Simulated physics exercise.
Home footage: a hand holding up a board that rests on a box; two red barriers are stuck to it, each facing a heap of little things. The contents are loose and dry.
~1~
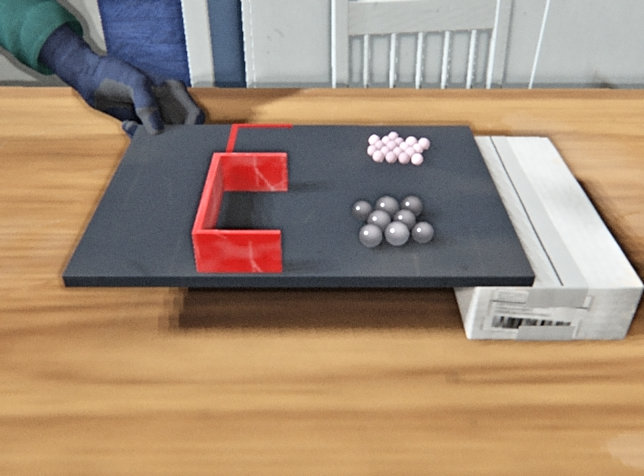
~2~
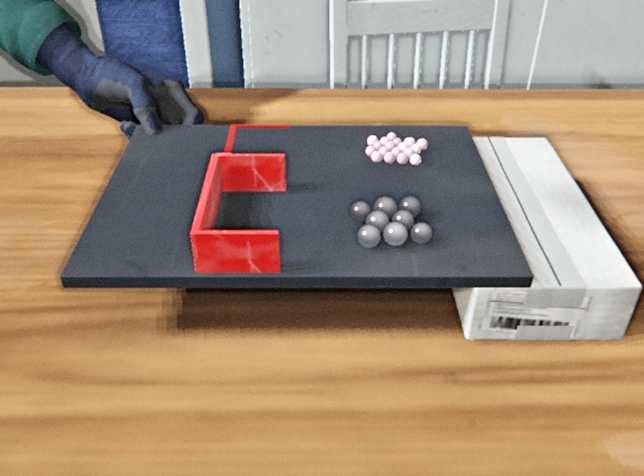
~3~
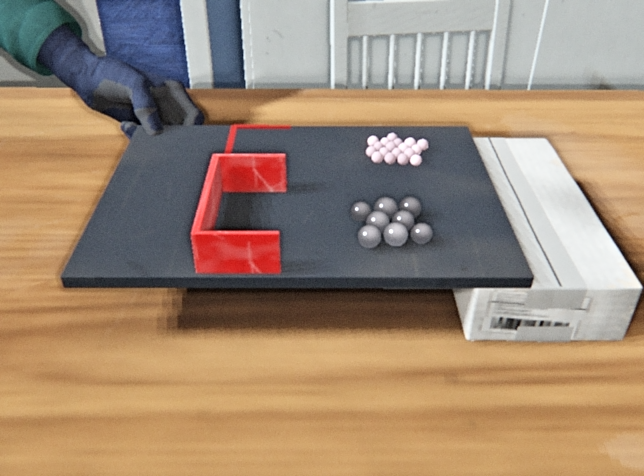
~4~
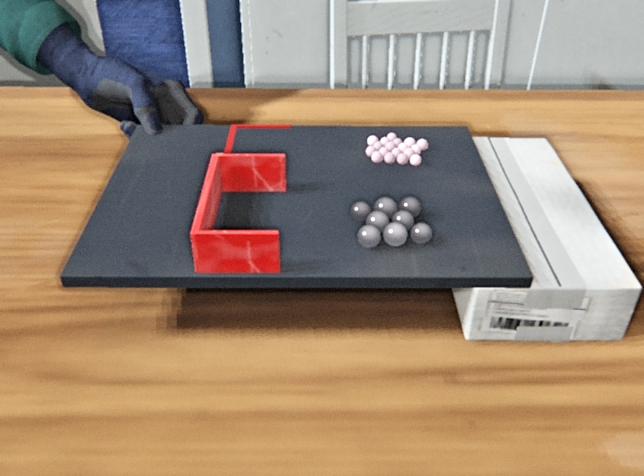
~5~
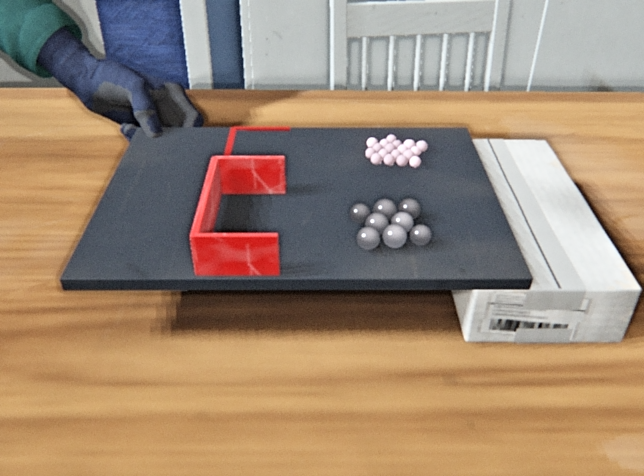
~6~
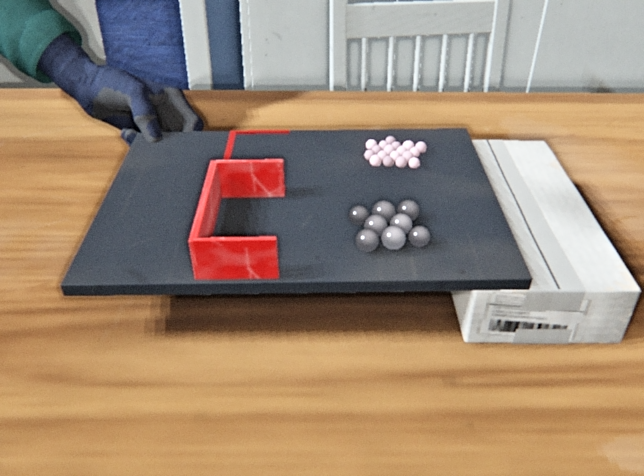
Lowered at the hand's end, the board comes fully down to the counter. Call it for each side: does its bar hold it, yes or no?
Near portion - yes, held; far portion - no, it gets past.
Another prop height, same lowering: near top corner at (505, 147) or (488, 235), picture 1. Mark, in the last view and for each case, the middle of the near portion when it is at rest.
First near (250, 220), then near (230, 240).
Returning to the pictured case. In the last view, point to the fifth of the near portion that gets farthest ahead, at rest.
The middle of that group lands close to (225, 264).
Then, 0.42 s past the last view, board sloping at 8°; near portion on its way down; far portion on its way down.
Then, 0.79 s past the last view, board resting at 11°; near portion has reached its bar; far portion has reached its bar.
Then, 1.11 s past the last view, board resting at 11°; near portion has reached its bar; far portion nearly all past its bar.
Finally, board resting at 11°; near portion gathered behind its bar; far portion nearly all past its bar.
